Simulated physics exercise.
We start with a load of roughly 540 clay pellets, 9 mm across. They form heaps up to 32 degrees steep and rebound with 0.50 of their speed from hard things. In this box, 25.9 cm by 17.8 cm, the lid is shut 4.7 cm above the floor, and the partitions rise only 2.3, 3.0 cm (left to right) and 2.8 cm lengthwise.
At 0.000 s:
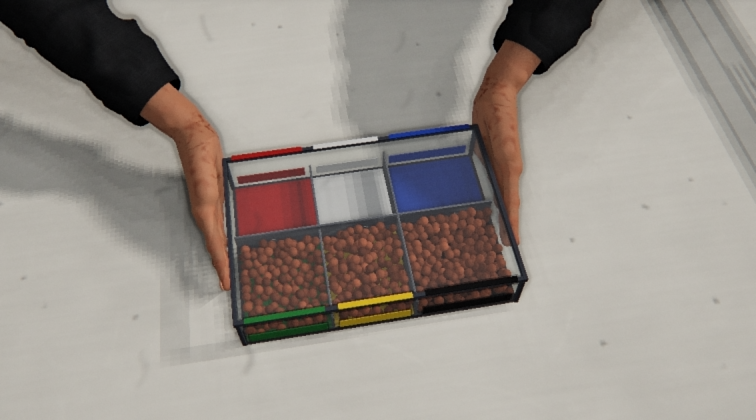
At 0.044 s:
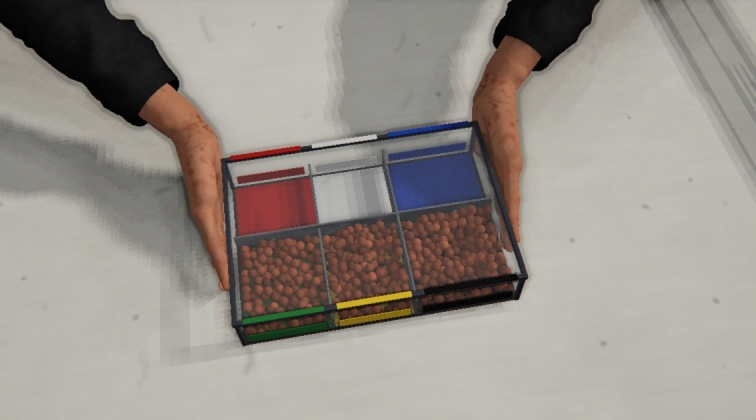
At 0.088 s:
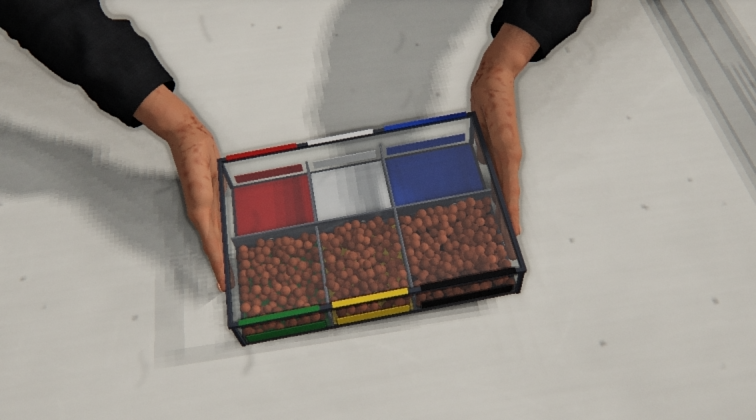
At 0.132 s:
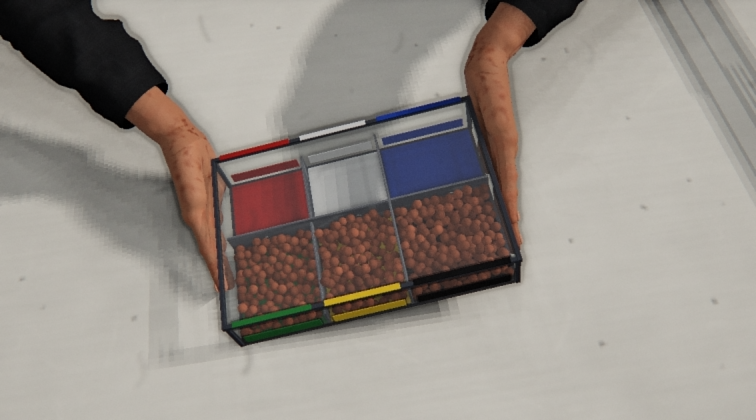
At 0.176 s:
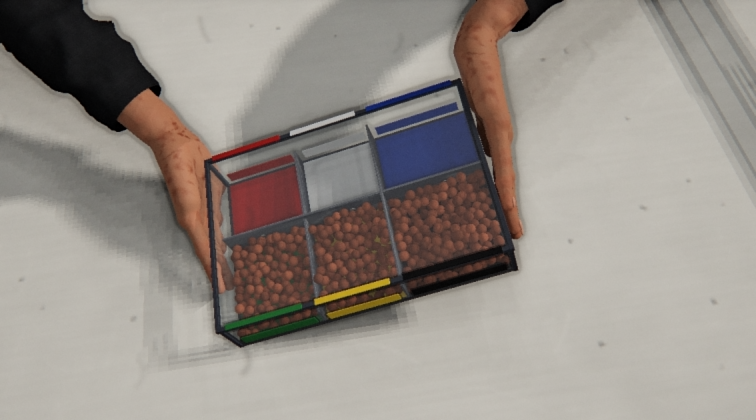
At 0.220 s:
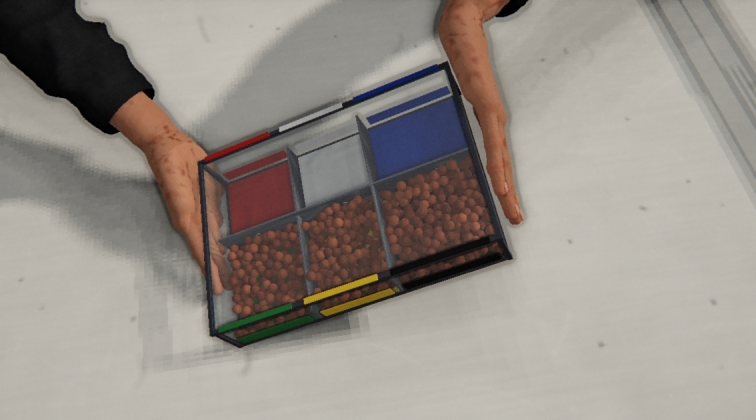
Two hands tilting a clear, lidded six-compartment box of reddish-brown pellets, raising its right side while the left front corner stays low.
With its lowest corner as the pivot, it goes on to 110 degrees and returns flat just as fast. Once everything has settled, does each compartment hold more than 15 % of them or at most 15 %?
My prediction: Red: Fails; blue: Fails; green: Succeeds; yellow: Fails; white: Fails; black: Succeeds.
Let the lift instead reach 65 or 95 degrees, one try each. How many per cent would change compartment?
15 and 35 %.
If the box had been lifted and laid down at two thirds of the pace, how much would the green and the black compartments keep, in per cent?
The green compartment would end with 60 per cent and the black one with 30 per cent.
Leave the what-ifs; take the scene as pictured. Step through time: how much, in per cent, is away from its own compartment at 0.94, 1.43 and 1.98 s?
30, 45, 45.
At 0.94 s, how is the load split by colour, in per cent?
You'd find red at 0, blue at 0, green at 50, yellow at 20, white at 0 and black at 30 per cent.
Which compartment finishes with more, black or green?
That would be the green compartment.
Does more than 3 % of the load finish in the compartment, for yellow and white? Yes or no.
Yellow: True, white: False.
After 0.94 s, tilt 110 degrees; green 50 %, yellow 20 %, black 30 %.
Then, at 1.43 s, tilt 47 degrees; red 5 %, green 60 %, yellow 10 %, black 25 %.
After 1.98 s, tilt 0 degrees; red 5 %, green 60 %, yellow 10 %, black 20 %.
In the end, at 2.4 s, red 5 %, blue 0 %, green 60 %, yellow 10 %, white 0 %, black 20 %.
